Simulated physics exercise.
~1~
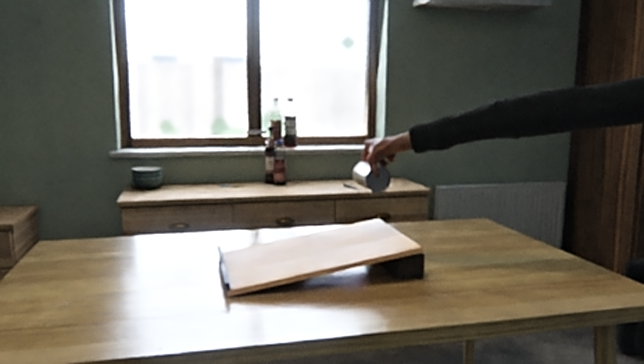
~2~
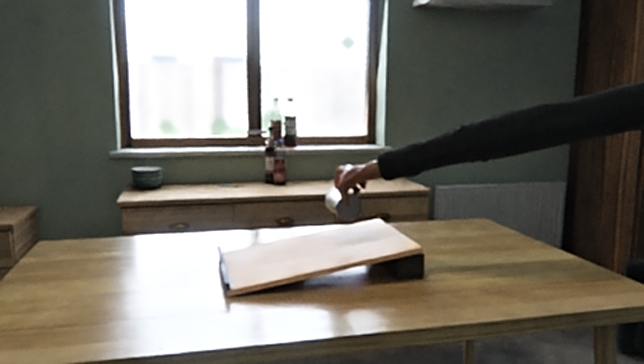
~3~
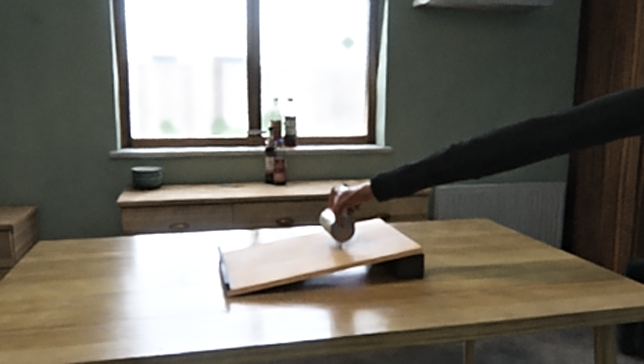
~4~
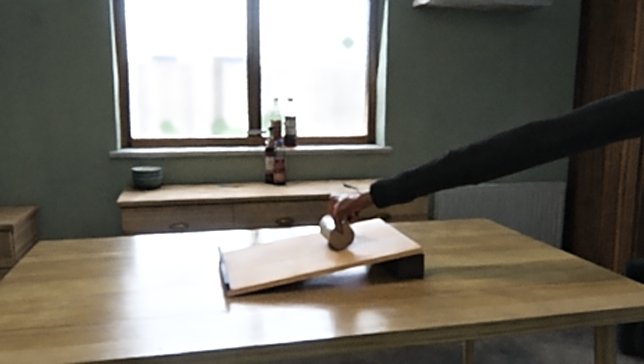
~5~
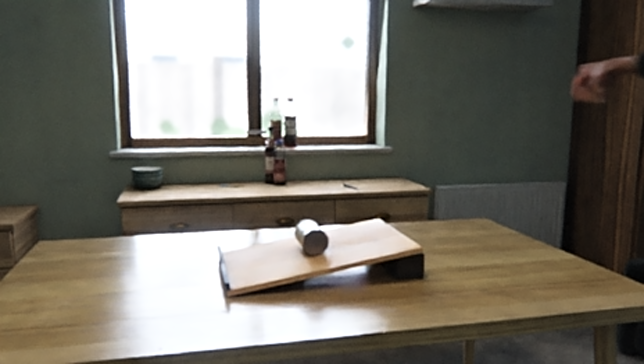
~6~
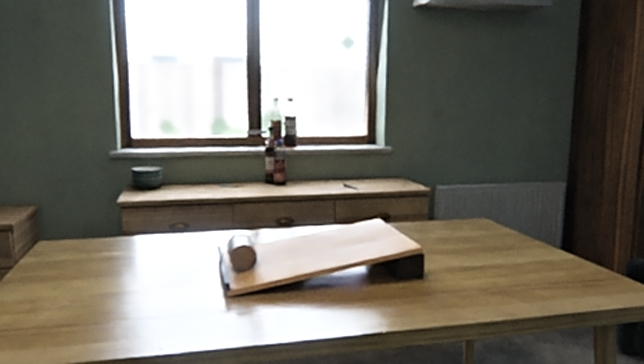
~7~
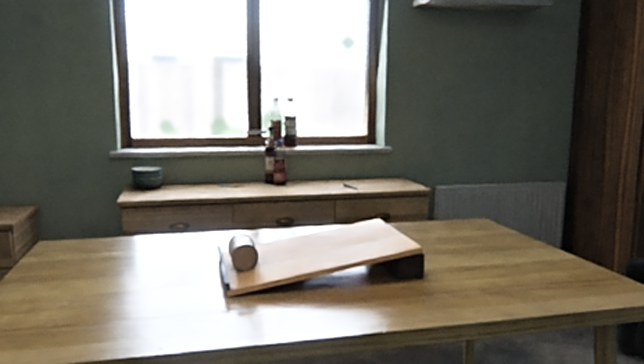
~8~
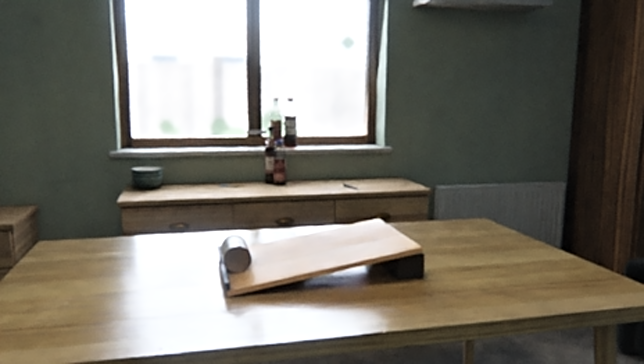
A white tin, lowered on its side by a hand, rolls left down the sloping board.
